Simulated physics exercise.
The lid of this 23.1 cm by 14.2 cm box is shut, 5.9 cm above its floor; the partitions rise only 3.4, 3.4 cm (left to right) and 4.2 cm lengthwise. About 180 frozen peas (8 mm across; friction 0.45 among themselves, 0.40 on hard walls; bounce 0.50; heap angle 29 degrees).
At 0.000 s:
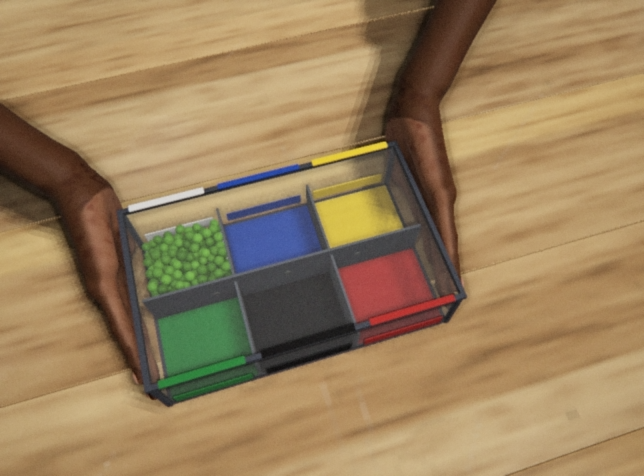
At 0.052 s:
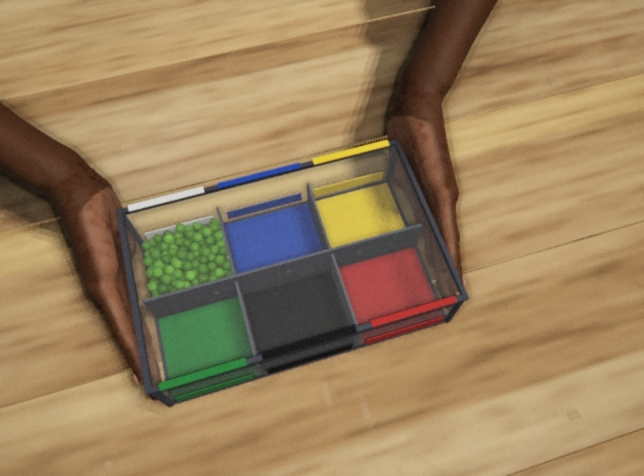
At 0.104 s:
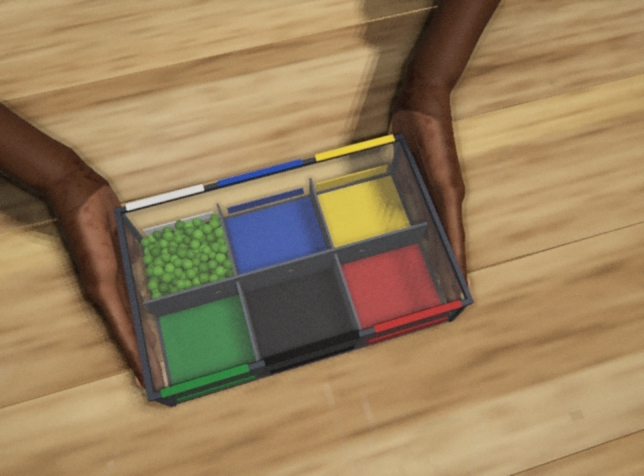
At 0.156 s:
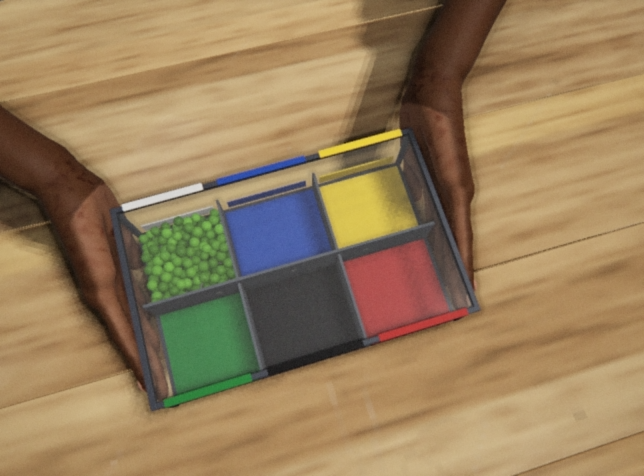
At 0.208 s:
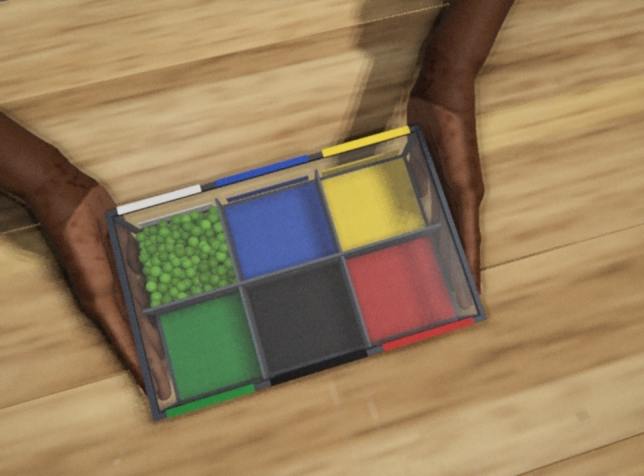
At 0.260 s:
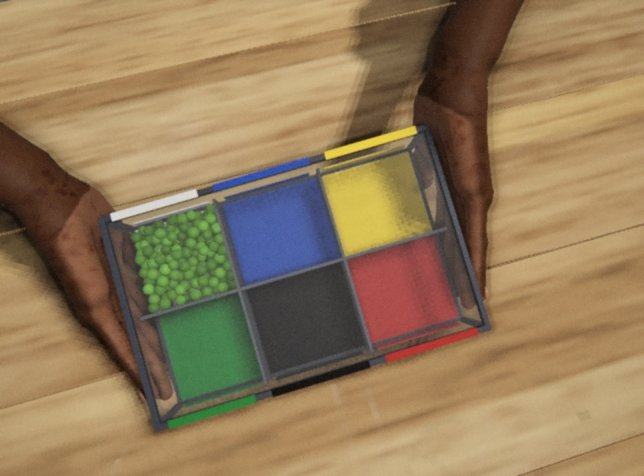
On a pale wooden surface, two hands hold a clear, closed box with six coloured compartments, green peas filling the white one at the upper left. The hands gradually tilt the box, its left front corner lowest, while the peas stay gathered in that same compartment and the others remain empty.
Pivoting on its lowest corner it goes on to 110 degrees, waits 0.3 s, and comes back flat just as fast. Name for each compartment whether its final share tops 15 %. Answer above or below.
Red below, blue below, green above, yellow below, white above, black below.
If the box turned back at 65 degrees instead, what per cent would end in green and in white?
Then: Green 5; white 90.
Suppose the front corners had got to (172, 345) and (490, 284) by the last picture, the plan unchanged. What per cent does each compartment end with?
Red 10, blue 0, green 0, yellow 90, white 0, black 0.
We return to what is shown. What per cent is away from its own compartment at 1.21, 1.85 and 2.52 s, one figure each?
In turn: 25, 30, 35.
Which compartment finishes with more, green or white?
The white compartment.
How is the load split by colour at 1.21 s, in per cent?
Red 0, blue 0, green 25, yellow 0, white 75, black 0.
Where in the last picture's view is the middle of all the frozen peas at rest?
Near (199, 294).
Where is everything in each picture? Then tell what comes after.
The first frame shows box tilt 0 degrees, front corners at (151, 386) and (460, 294); white 100 %.
The second frame shows box tilt 1 degrees, front corners at (152, 388) and (462, 296).
The third frame shows box tilt 5 degrees, front corners at (154, 394) and (466, 300), lowest corner left front.
The fourth frame shows box tilt 12 degrees, front corners at (157, 403) and (473, 307), lowest corner left front.
The fifth frame shows box tilt 18 degrees, front corners at (159, 413) and (479, 315), lowest corner left front.
The sixth frame shows box tilt 24 degrees, front corners at (161, 423) and (484, 325), lowest corner left front; white 100 %. Its pace works out near 120 degrees a second.
After 1.21 s, tilt 110 degrees; green 25 %, white 75 %.
After 1.85 s, tilt 56 degrees; green 30 %, white 70 %.
After 2.52 s, tilt 0 degrees; green 30 %, white 65 %.
By 2.9 s all is still; red 0 %, blue 0 %, green 30 %, yellow 0 %, white 65 %, black 0 %.
